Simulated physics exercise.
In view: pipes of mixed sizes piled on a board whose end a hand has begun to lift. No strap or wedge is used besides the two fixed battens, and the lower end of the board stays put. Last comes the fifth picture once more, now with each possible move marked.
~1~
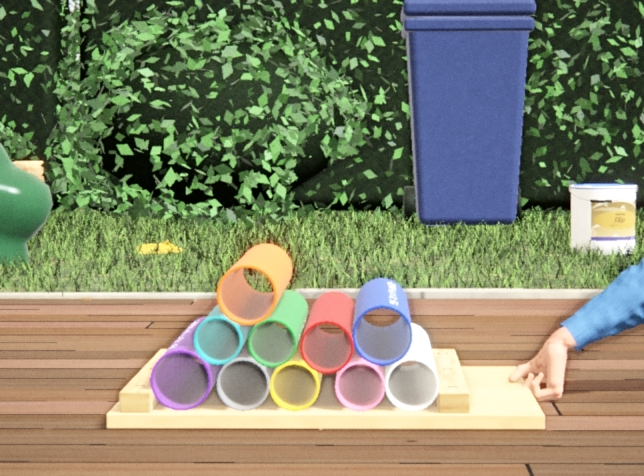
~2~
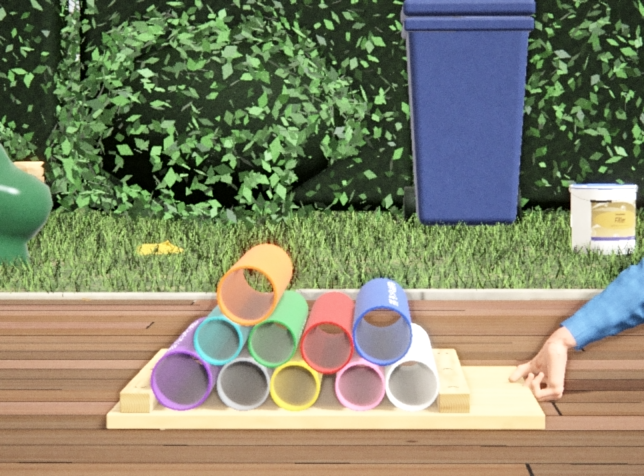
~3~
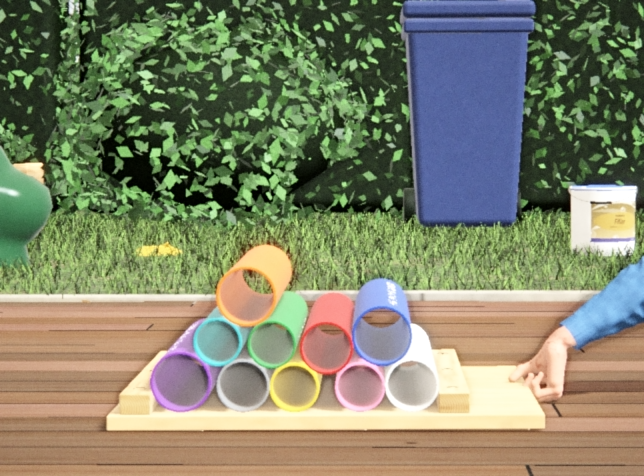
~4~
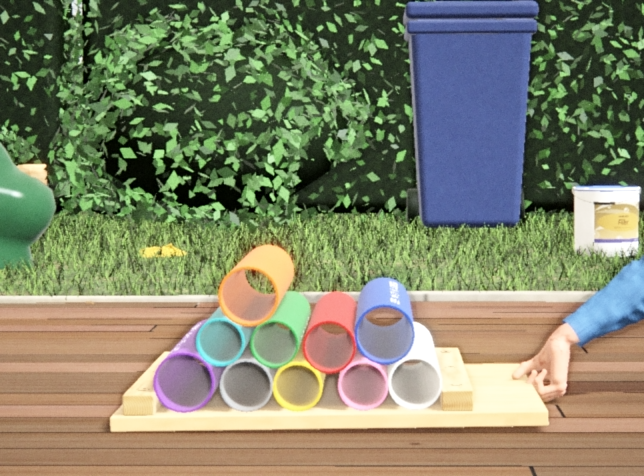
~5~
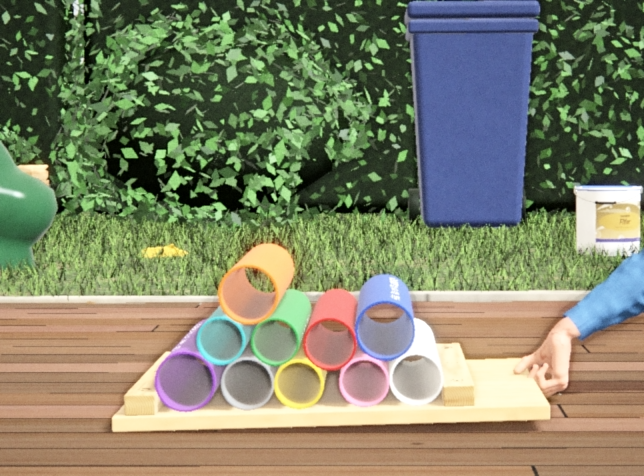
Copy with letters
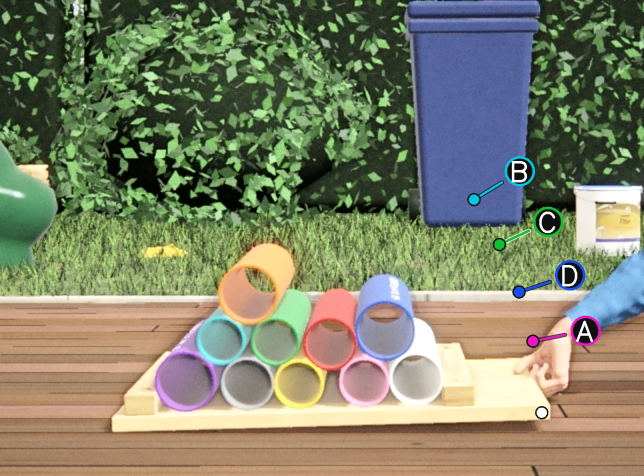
Colourful pipes piled on a wooden board staying in place as a hand at right slightly lifts the board's end.
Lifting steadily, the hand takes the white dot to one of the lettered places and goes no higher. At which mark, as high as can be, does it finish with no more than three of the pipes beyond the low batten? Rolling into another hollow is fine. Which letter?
Stop at C.
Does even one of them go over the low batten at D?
No.
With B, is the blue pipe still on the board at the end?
The blue pipe: No.
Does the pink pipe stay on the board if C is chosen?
Yes.
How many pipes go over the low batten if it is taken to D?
With D, none.
On the marked copy, A at (533, 341); B at (474, 199); C at (500, 245); D at (519, 292); the white dot at (542, 413).
Taking C. A third of the way, board at 16°.
Two thirds of the way, board at 25°.
When it is over, board at 25°, none over the low batten.
As for the rest, A none over the low batten; B five over the low batten; D none over the low batten.
